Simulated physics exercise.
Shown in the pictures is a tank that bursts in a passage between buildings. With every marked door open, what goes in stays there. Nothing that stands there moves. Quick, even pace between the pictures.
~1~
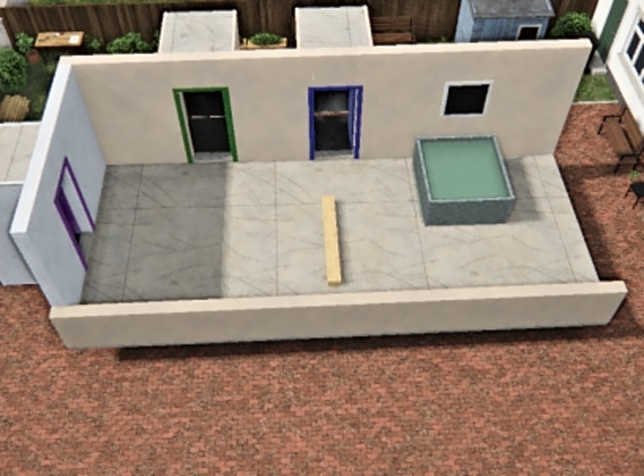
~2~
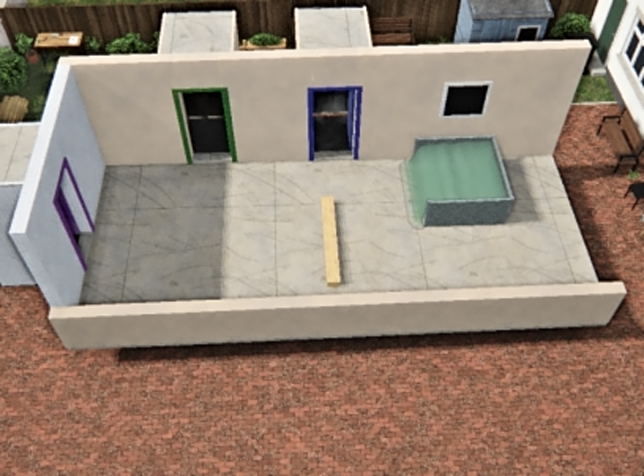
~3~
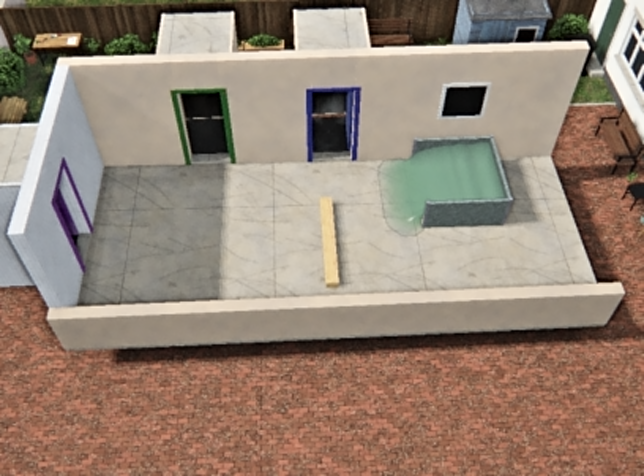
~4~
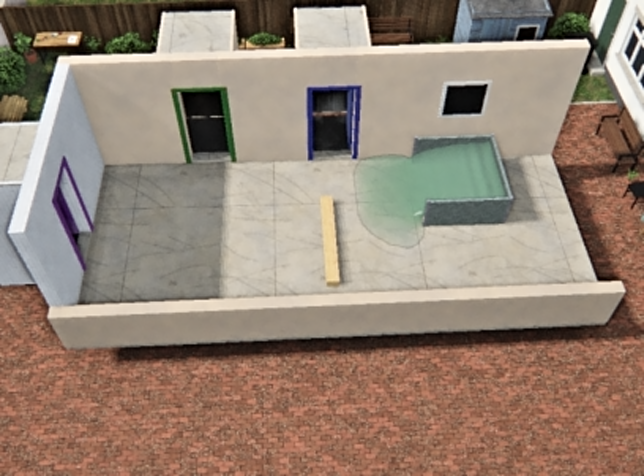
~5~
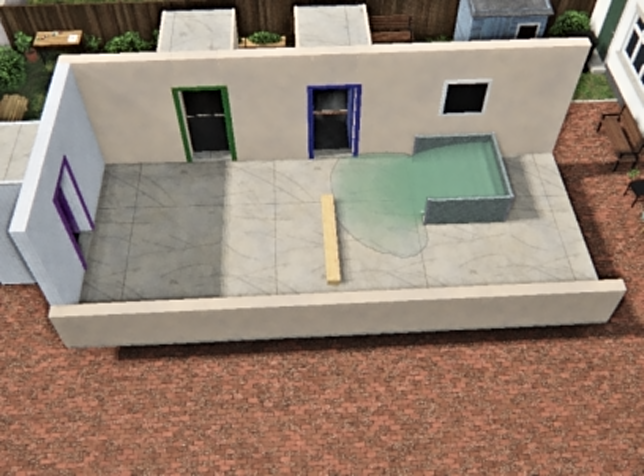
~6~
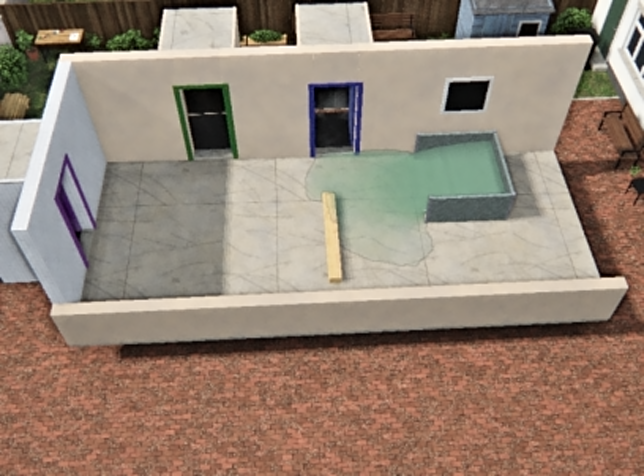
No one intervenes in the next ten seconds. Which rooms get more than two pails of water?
In the end green door: Never tops two buckets. Purple door: Tops two buckets. Blue door: Tops two buckets.
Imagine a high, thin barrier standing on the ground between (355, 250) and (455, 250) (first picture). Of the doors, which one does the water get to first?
My answer is the one in blue.
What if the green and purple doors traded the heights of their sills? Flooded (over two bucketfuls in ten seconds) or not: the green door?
Green: Overflows.
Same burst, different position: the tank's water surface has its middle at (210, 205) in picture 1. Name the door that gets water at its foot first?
The purple-painted one comes first.
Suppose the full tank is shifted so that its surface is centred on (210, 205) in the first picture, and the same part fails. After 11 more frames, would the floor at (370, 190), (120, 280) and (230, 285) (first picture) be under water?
Result: Spared; inundated; spared.
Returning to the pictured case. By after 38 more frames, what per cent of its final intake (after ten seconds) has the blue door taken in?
Estimate: Some 90 per cent.
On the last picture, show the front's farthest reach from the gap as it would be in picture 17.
The wet point farthest out is around (107, 164).
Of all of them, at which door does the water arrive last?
Answer: The purple door.
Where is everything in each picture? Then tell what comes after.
In the first picture, the tank at (463, 170) is whole and still.
In the second picture, the front is at (405, 163), out from the gap at (422, 185).
In the third picture, water pours out at (420, 188) and has run to (390, 161).
In the fourth picture, water pours out at (420, 188) and has run to (364, 160).
In the fifth picture, the front is at (341, 159), out from the gap at (421, 186).
In the sixth picture, water pours out at (423, 185) and has run to (310, 175).
A moment on, water covers 30 % of the floor; the green door wet at the sill, nothing in, the purple door not reached, the blue door under two buckets in.
Next, water covers 45 % of the floor; the green door wet at the sill, nothing in, the purple door not reached, the blue door over two buckets in.
Then, water covers 65 % of the floor; the green door under two buckets in, the purple door wet at the sill, nothing in, the blue door over two buckets in.
Later, water covers 85 % of the floor; the green door under two buckets in, the purple door over two buckets in, the blue door over two buckets in.
In the end, water covers 85 % of the floor; the green door under two buckets in, the purple door over two buckets in, the blue door over two buckets in.
